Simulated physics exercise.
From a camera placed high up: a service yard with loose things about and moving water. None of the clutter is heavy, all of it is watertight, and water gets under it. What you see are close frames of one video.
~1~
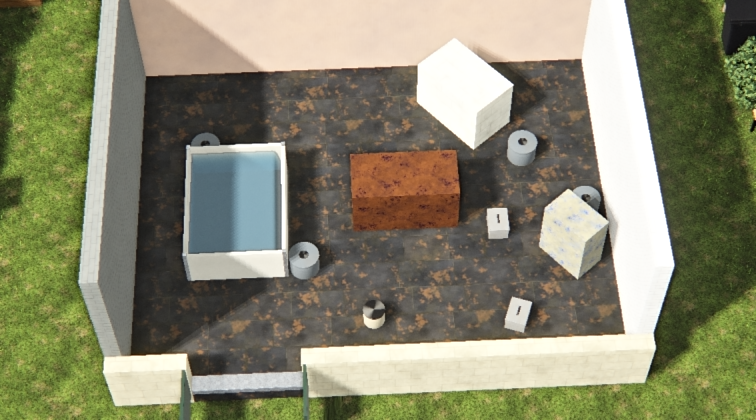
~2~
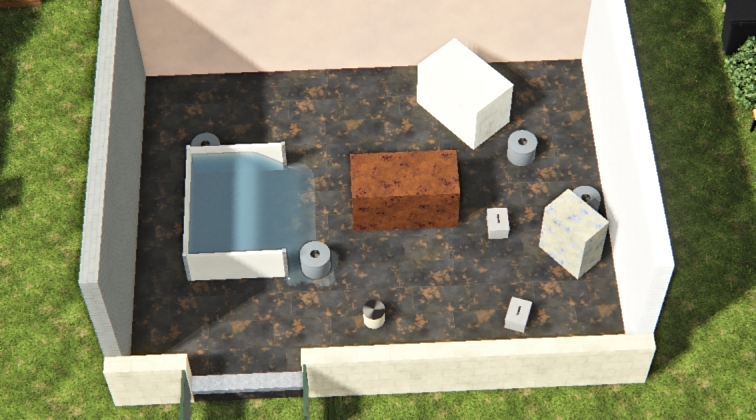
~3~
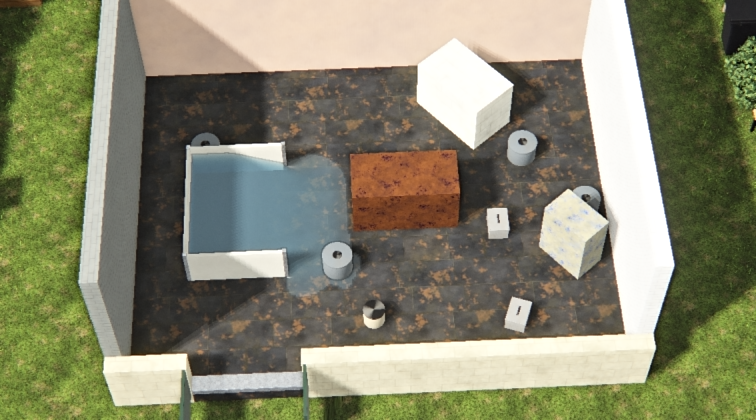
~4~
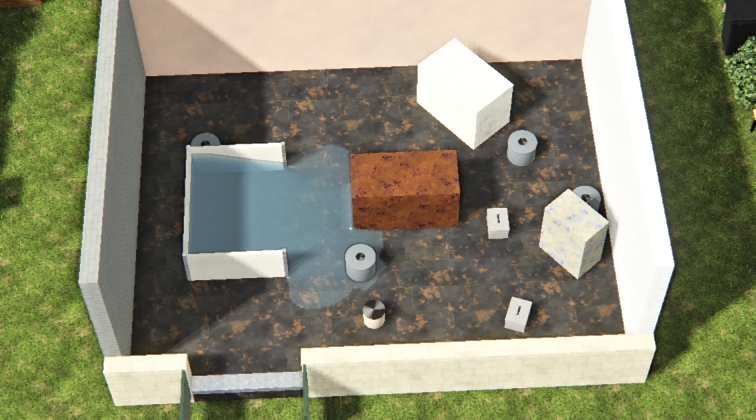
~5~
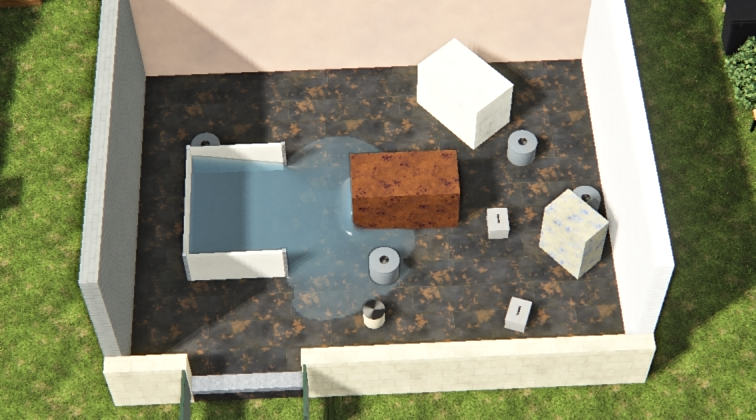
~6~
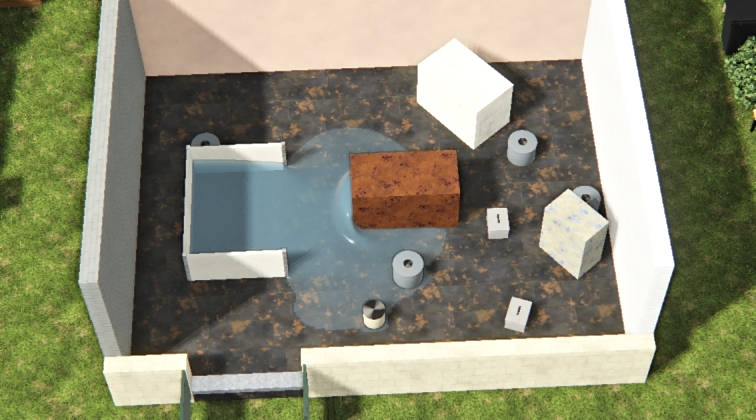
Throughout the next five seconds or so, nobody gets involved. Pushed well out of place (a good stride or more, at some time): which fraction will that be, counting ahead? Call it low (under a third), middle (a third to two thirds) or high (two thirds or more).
High.
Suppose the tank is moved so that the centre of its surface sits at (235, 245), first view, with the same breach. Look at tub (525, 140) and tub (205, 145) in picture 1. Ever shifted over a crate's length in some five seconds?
Findings in sequence - stopped sooner; stopped sooner.
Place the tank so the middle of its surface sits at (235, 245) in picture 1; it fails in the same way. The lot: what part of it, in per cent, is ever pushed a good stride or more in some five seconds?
Close to 70 %.
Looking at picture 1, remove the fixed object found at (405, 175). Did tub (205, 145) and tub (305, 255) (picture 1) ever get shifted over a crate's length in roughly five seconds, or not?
First: Below that; second: At least that.
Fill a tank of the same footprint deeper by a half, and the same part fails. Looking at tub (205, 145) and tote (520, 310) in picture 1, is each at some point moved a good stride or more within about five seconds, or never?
Each in sequence - never got there, carried at least that far.
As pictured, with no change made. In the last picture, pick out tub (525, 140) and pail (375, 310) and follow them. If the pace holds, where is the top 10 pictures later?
I'd guess close to (548, 138) and close to (397, 346).
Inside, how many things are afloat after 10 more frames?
You get 1.
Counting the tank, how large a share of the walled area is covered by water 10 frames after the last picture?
My answer would be close to 55 per cent.
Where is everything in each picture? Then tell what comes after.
In the first picture, a tub at (304, 255), on the bottom; a tub at (205, 144), on the bottom; 0 of 7 have shifted.
In the second picture, a tub at (315, 254), on the bottom, close to its start; a tub at (205, 144) rests on the ground; 1 of 7 have shifted.
In the third picture, a tub at (337, 255) rests on the ground, a stride from its start; a tub at (205, 144), on the bottom; 1 of 7 have shifted.
In the fourth picture, a tub at (360, 257) rests on the ground, a stride from its start; a tub at (205, 144) rests on the ground; 1 of 7 have shifted.
In the fifth picture, a tub at (384, 260), on the bottom, a stride from its start; a tub at (205, 144), on the bottom; 1 of 7 have shifted.
In the sixth picture, a tub at (408, 264) rests on the ground, far from its start; a tub at (205, 144), on the bottom; 1 of 7 have shifted.
A moment on, 1 of 7 are well off their spots; 0 afloat.
Next, 4 of 7 are well off their spots; 1 afloat.
Later, 5 of 7 are well off their spots; 3 afloat.
In the end, 5 of 7 are well off their spots, and 6 have been at some point; 6 afloat.
